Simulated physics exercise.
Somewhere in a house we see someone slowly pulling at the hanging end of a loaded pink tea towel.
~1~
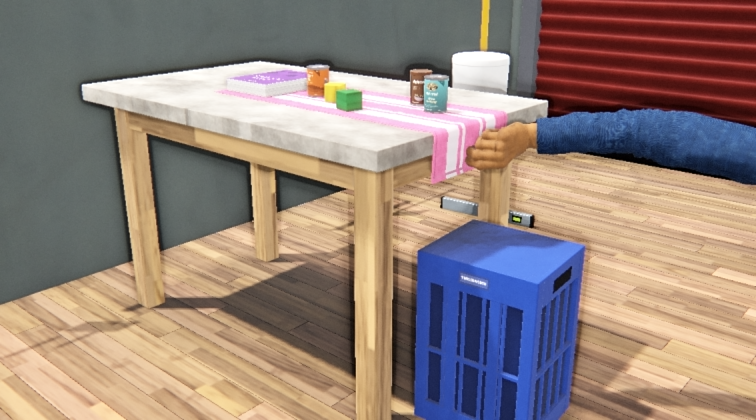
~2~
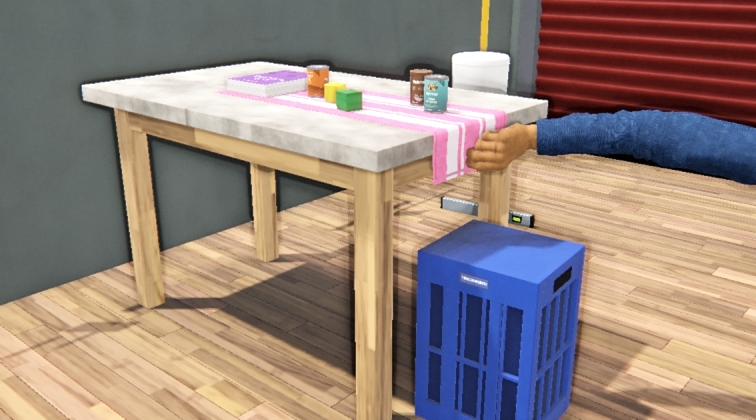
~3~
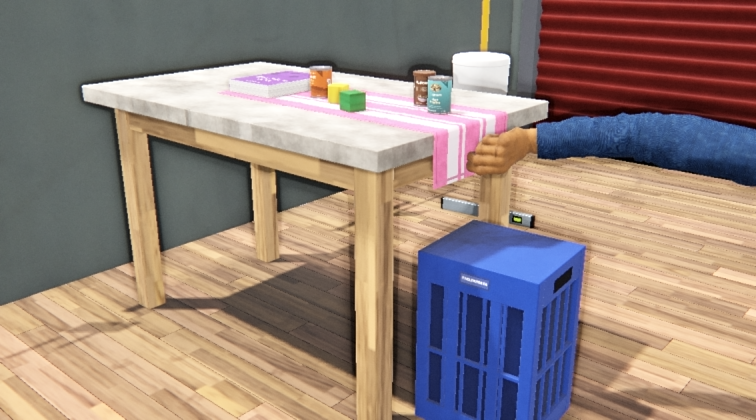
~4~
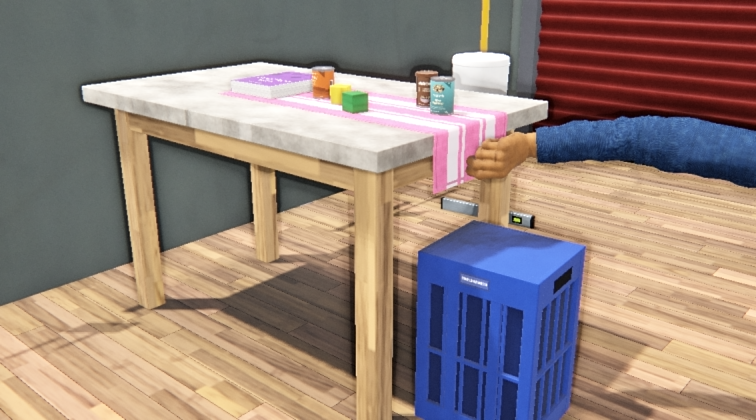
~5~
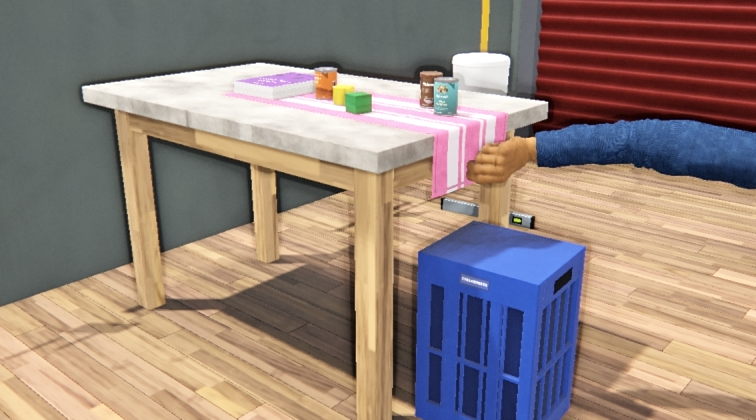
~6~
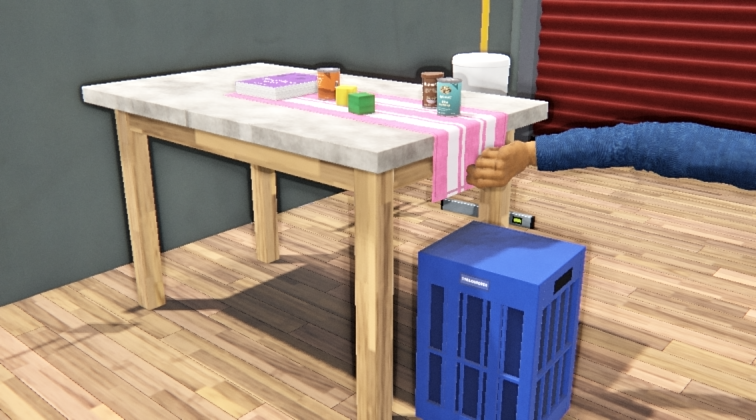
In a house, a hand slowly pulls a pink striped cloth, drawing cans and cubes rightward.
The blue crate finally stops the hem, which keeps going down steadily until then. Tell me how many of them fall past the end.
The number is one.
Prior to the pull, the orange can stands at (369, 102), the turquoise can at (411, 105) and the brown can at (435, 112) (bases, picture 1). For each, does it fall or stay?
Outcome: Orange can stays, turquoise can stays, brown can falls away.
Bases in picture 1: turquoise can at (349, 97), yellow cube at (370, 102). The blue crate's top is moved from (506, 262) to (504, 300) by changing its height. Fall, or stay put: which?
The turquoise can holds on; the yellow cube holds on.
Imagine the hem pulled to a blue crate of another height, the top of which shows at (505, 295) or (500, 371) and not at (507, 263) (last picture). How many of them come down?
Result: 2; 4.
Early on, hem near (470, 214); all still up.
Midway, hem on the crate; turquoise can gone.
Finally, hem on the crate; turquoise can gone. The workbench loses one.
